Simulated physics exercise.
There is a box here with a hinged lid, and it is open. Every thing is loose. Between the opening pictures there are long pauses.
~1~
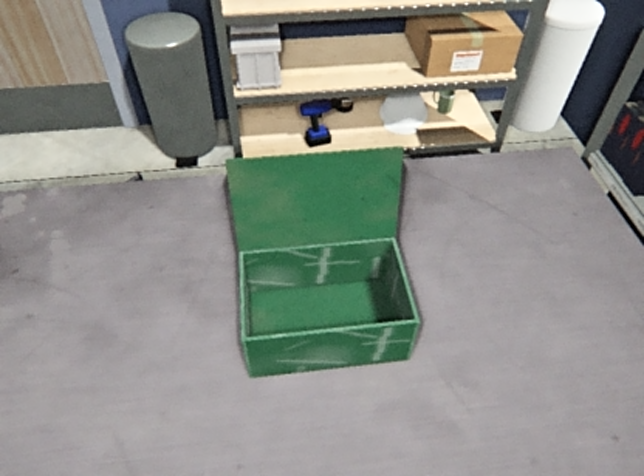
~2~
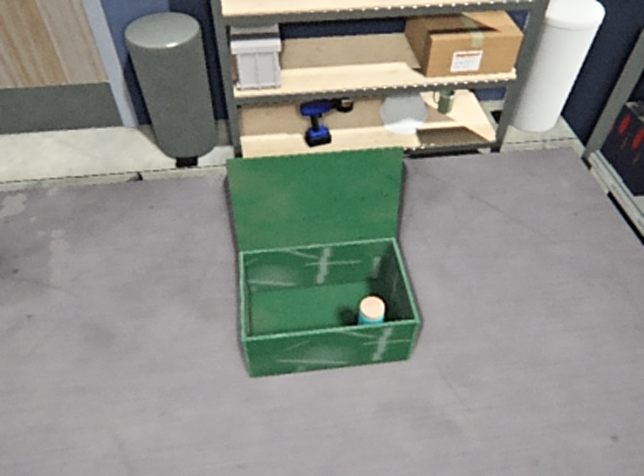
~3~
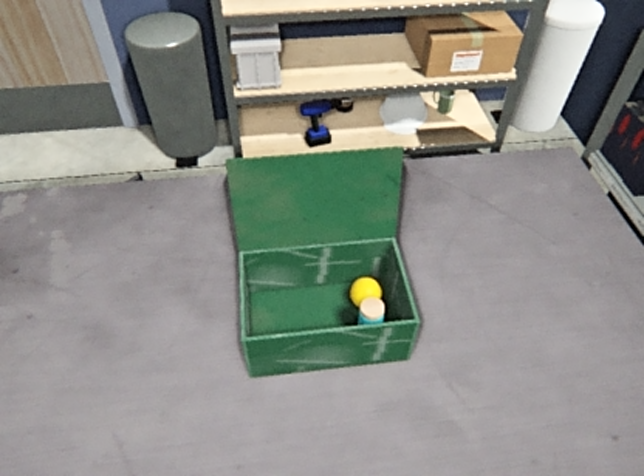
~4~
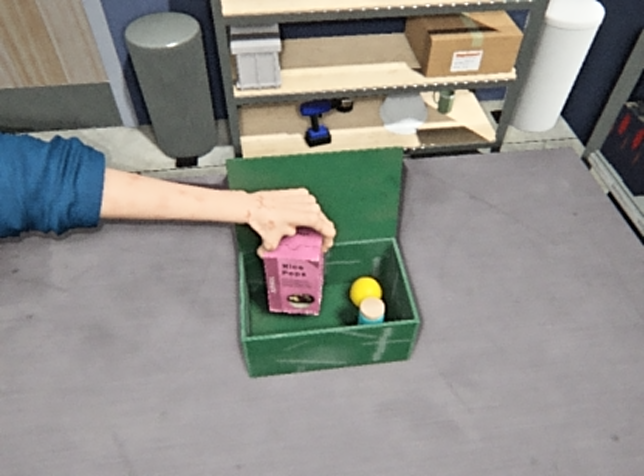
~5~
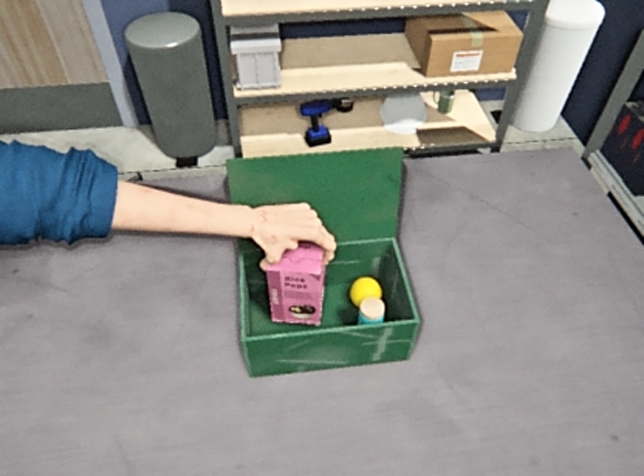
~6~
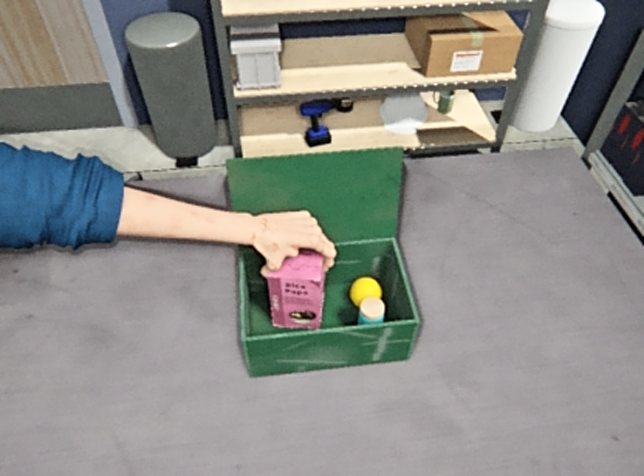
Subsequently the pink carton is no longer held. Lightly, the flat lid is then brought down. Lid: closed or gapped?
Gapped.
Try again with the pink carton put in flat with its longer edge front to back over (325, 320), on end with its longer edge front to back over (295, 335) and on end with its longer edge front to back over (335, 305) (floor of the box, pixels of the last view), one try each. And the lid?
Going through the three tries, the lid settles all the way, then hangs open, then settles all the way.
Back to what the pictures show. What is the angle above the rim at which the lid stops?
Near 60°.
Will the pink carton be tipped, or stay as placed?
Simply put, it remains unturned.
Then, 1.10 s after the last picture, lid starting down.
Then, 1.90 s after the last picture, lid 69° above the rim.
Then, 4.10 s after the last picture, lid 61° above the rim.
At rest, lid 59° above the rim; all 3 in place. Seen from the same camera at the end, pink carton near (297, 290).
